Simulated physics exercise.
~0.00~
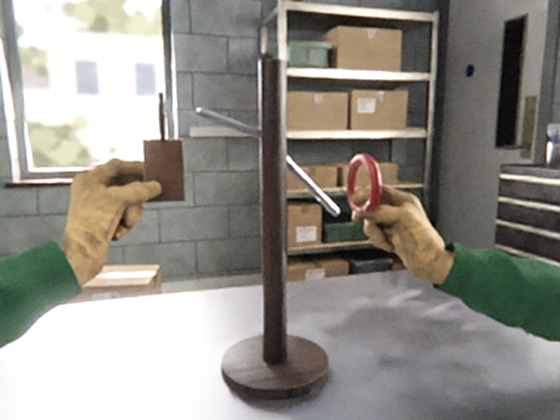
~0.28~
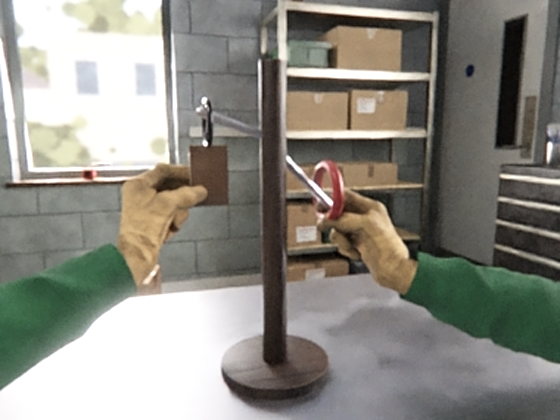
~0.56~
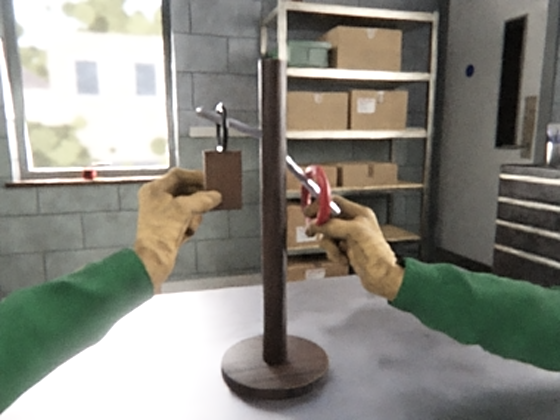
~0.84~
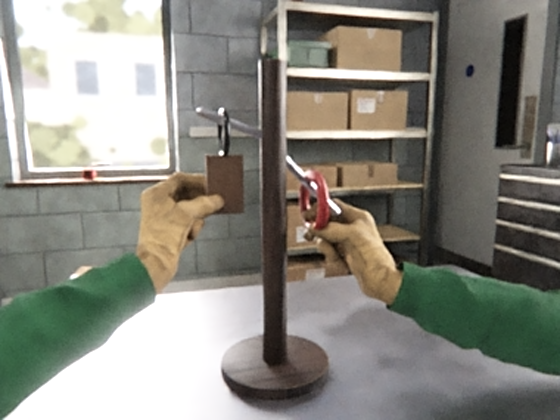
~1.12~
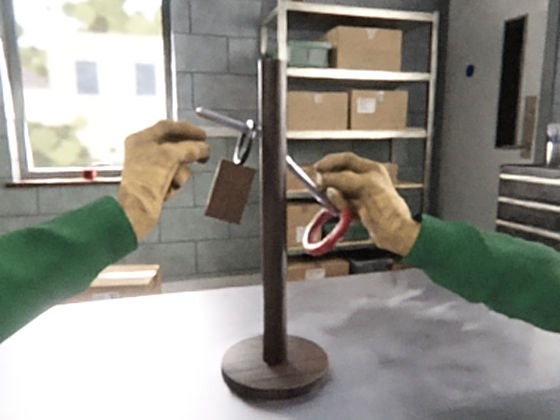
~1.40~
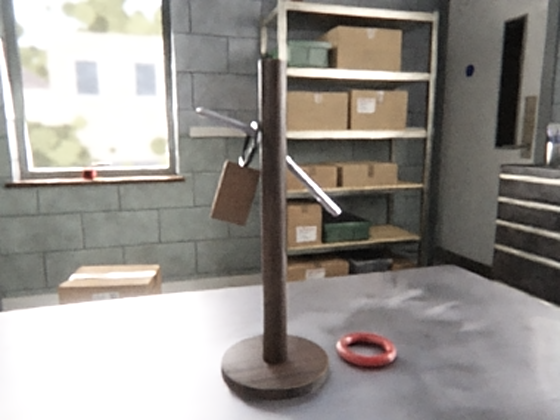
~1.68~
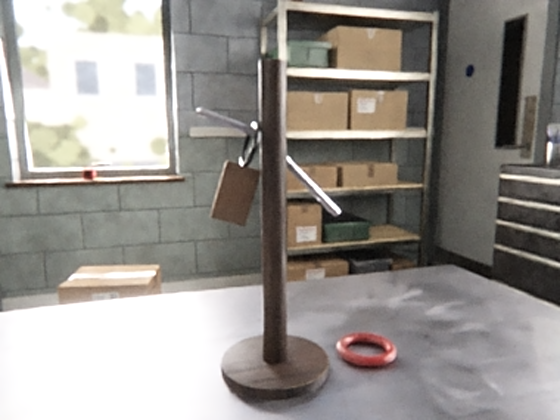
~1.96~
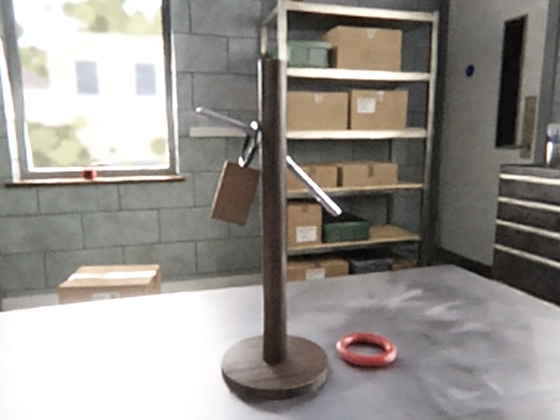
A brown tag stays hooked on a peg while red tape drops after gloved hands release both.
